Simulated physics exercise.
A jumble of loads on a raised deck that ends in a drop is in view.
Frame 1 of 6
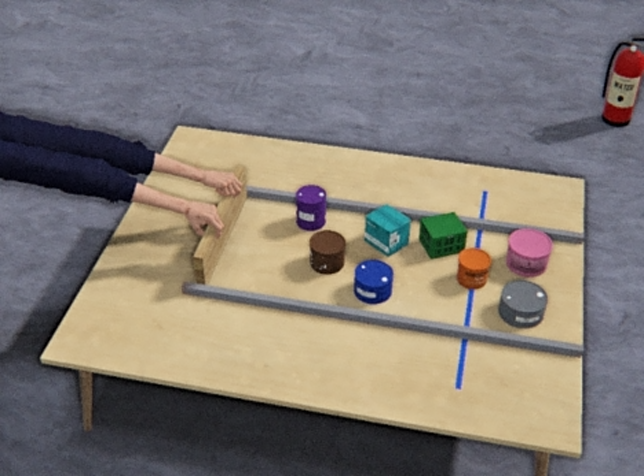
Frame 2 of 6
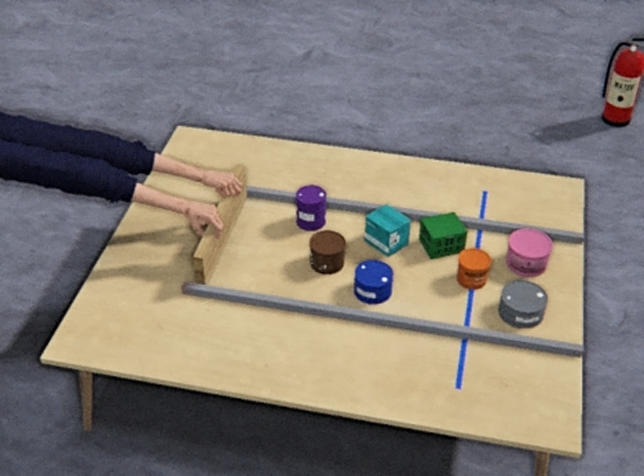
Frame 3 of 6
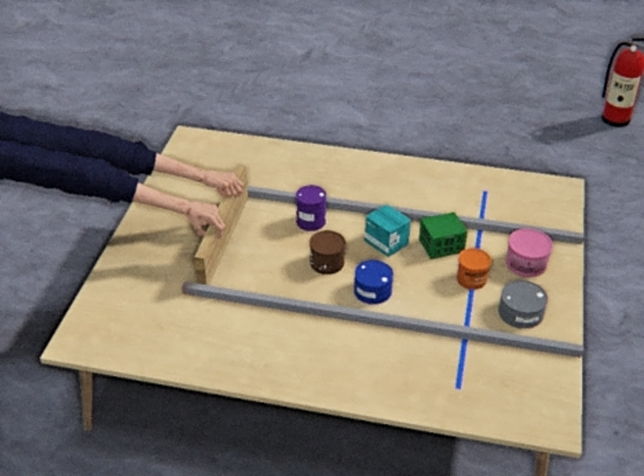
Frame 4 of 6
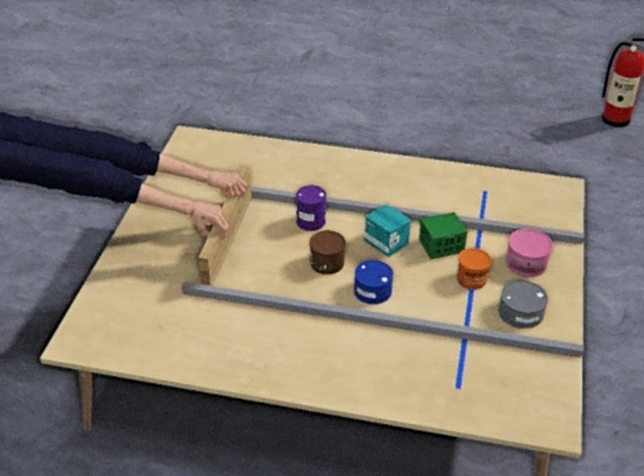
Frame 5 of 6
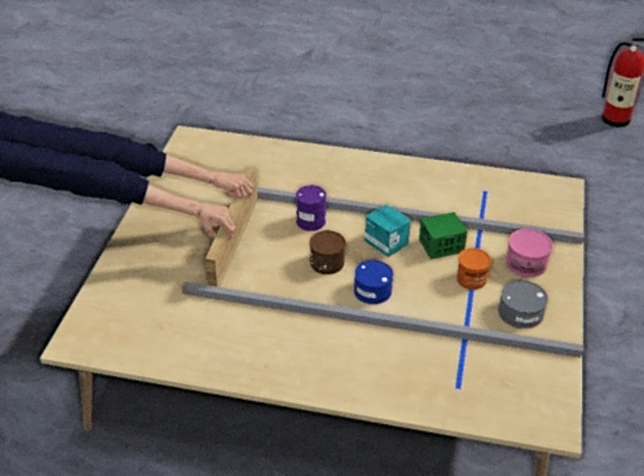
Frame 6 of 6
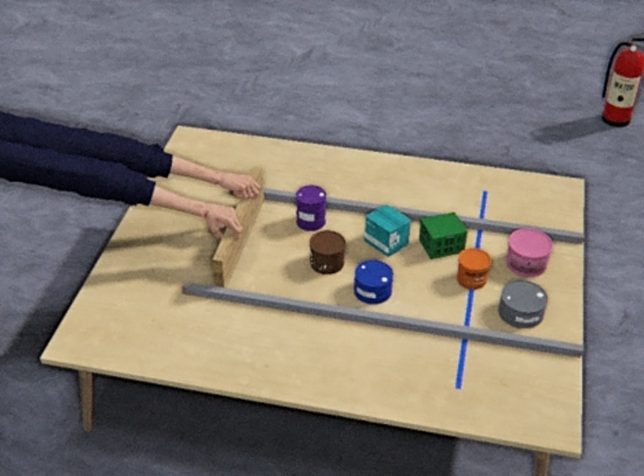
Two hands held a wooden plank upright on a table and, after barely moving at first, slid it slightly right between two grey rails, while the colourful containers ahead of it stayed still.
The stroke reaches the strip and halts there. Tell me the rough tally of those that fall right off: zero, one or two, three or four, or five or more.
Tally: Zero.
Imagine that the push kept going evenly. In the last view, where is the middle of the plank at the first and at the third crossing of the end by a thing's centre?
Its middle is near (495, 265) and then near (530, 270).
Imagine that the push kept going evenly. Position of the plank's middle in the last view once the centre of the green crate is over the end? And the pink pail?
Around (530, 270), then around (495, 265).
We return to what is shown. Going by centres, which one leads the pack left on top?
The pink pail ends up foremost.
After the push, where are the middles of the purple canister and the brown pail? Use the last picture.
Purple canister: About (495, 234); brown pail: About (492, 279).
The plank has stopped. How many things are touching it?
It is in contact with 3.
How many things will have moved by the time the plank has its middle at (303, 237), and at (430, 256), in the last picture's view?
1, then 6.
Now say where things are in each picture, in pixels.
Pink pail (529, 253); grey canister (523, 304); orange pail (473, 269); plank (222, 225); tape (473, 279), in the first frame.
Grey canister (523, 304); plank (222, 225), in the second frame.
Orange pail (473, 269); blue canister (373, 282), in the third frame.
Pink pail (529, 253); green crate (443, 236), in the fourth frame.
Grey canister (523, 304); purple canister (311, 208), in the fifth frame.
Pink pail (529, 253); grey canister (523, 304); orange pail (473, 269); plank (240, 228); tape (473, 279), in the sixth frame.
A little later, none off yet; pink pail at rest near (529, 253); grey canister at rest near (523, 304); orange pail at rest near (473, 269).
When it is over, the number that fall off is zero.
